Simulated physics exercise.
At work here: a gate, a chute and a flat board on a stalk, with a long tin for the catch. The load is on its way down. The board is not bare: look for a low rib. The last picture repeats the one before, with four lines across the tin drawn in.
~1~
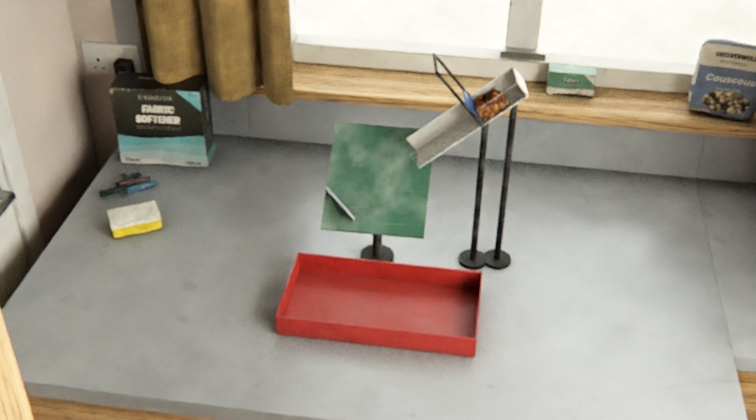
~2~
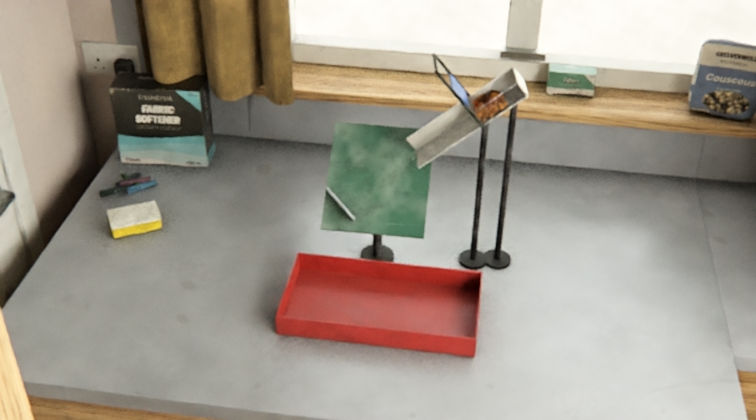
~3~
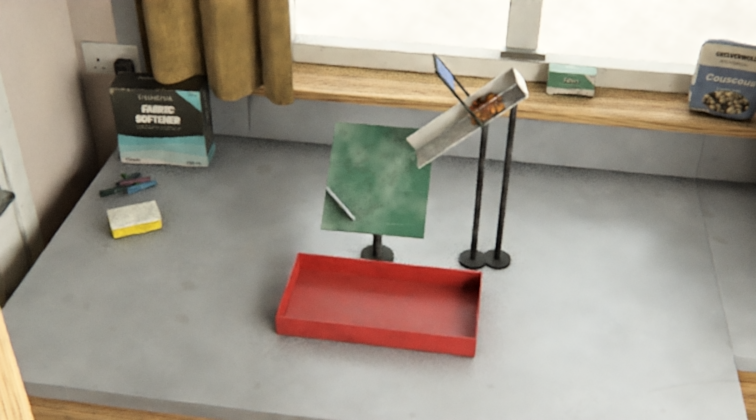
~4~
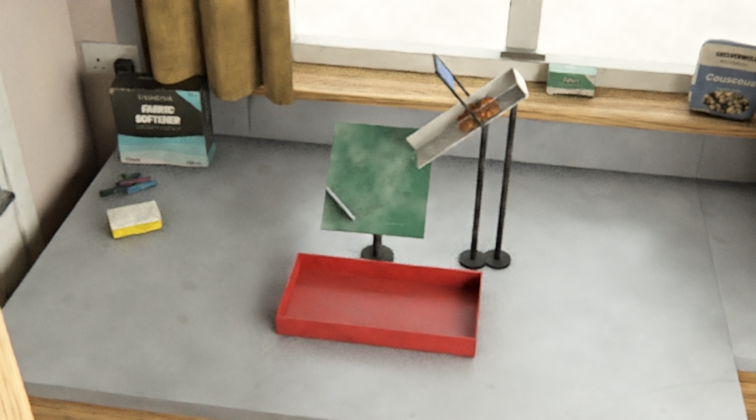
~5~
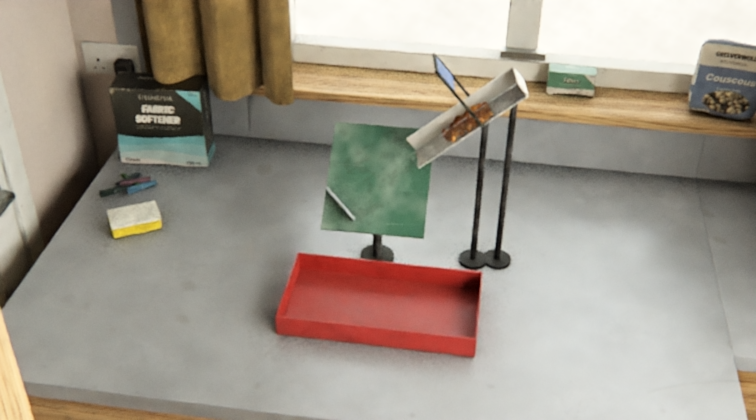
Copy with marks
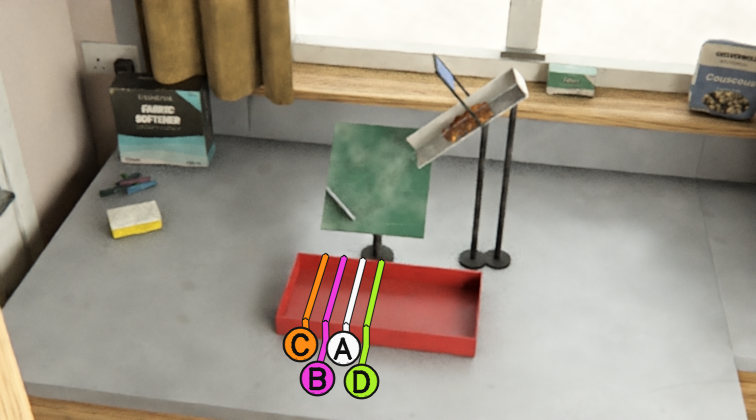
A long, empty red tin sits on a grey countertop below a bright window, seen from above at an angle by a camera that stays still. Behind it, a tilted green board with a low, pale rib stands on a dark stalk, and to the right a pale chute slopes down leftward on two black posts, with boxes and a mustard curtain around. A blue-edged gate swings at the chute, and small orange-brown bits slide a short way down it, spreading slightly.
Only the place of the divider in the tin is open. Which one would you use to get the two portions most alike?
A.
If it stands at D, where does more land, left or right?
The left side.
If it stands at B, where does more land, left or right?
Right.
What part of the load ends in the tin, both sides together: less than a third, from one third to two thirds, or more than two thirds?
More than two thirds.
On the marked copy, line A crosses the front rim at (346, 324); line B crosses the front rim at (325, 322); line C crosses the front rim at (305, 319); line D crosses the front rim at (366, 326).
With A, of what is caught, about a third on the left of the divider, about two thirds on the right.
With B, of what is caught, a stray few on the left of the divider, nearly all on the right.
With C, of what is caught, none on the left of the divider, all on the right.
With D, of what is caught, nearly all on the left of the divider, a small part on the right.
